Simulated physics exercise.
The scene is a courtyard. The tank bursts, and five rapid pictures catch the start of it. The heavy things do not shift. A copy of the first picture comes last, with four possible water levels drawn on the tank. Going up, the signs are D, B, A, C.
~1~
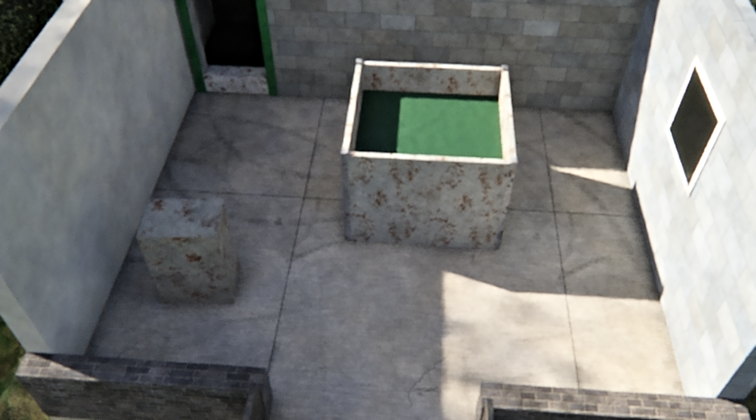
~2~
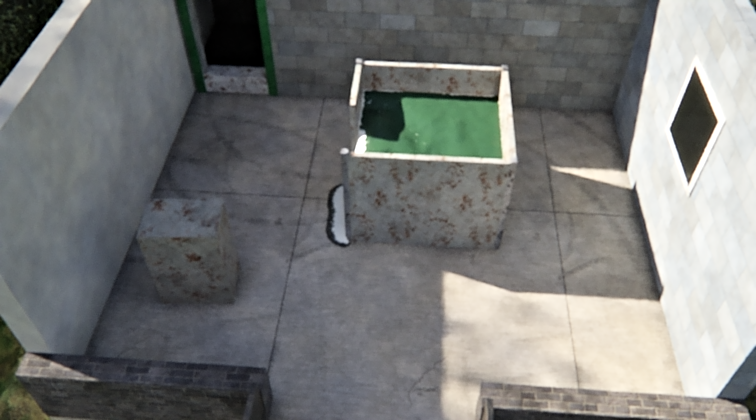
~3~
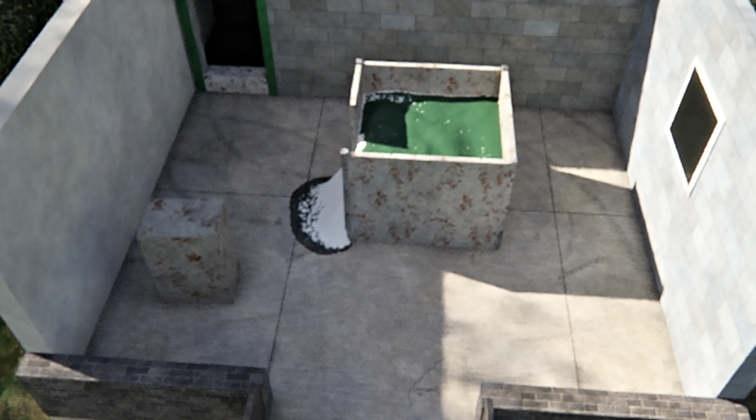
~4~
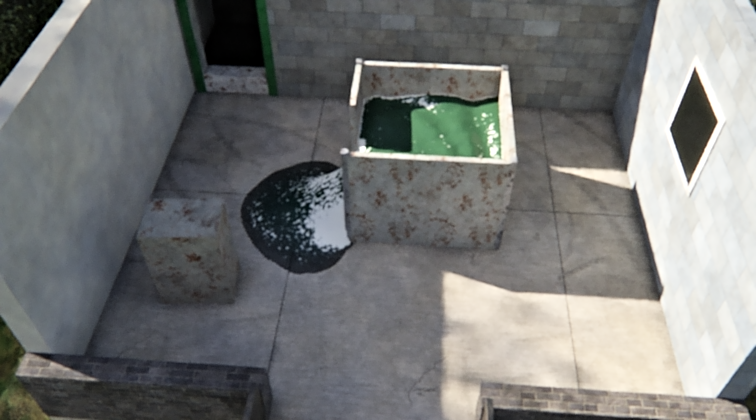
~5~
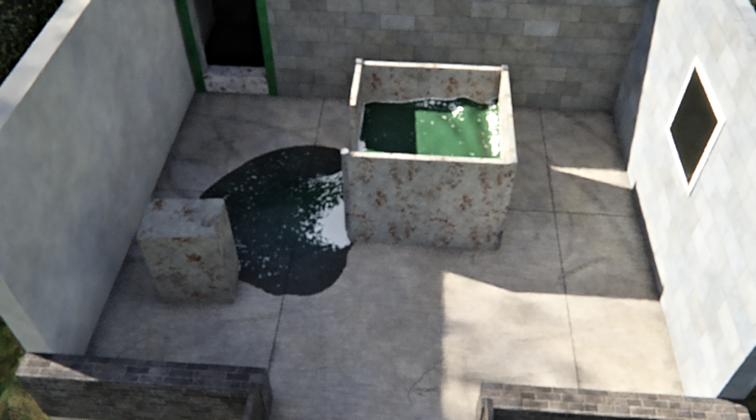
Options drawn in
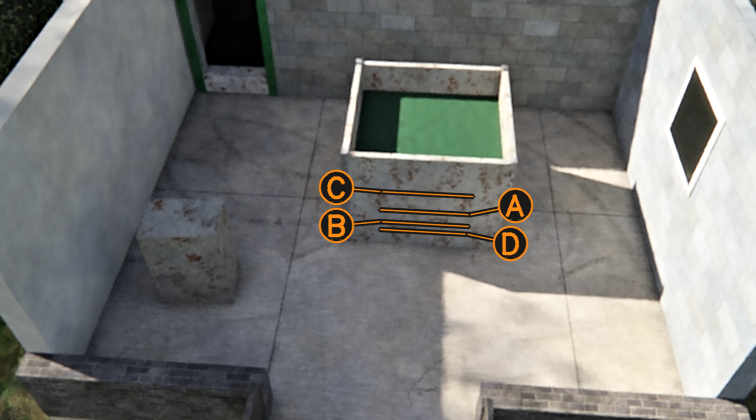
To begin with, green water sits still in a square, rust-speckled tank in a walled courtyard, with a smaller block to its left. The tank's left side opens and water pours out, foaming white. A dark, rounded puddle spreads leftward across the paving to the block as the tank's level drops.
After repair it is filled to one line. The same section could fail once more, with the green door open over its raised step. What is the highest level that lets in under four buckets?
C is the one.
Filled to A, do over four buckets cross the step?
No, not at all.
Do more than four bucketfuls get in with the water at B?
No, that is safe.
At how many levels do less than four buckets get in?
All of the four.
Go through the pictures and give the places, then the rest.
Water in the tank at rest, its middle at (429, 133); foot of the green doorway at (238, 93); open gate at (373, 372).
Water covers 1 % of the ground and shows as far out as (349, 200).
Water covers 3 % of the ground and shows as far out as (302, 191).
Water covers 7 % of the ground and shows as far out as (265, 242).
Water covers 13 % of the ground and shows as far out as (256, 276).
On the marked copy, A at (425, 212); B at (424, 224); C at (426, 194); D at (423, 231); from the bottom up D, B, A, C.
With A, nothing gets over.
With B, nothing gets over.
With C, a splash gets over, under a bucket.
With D, nothing gets over.
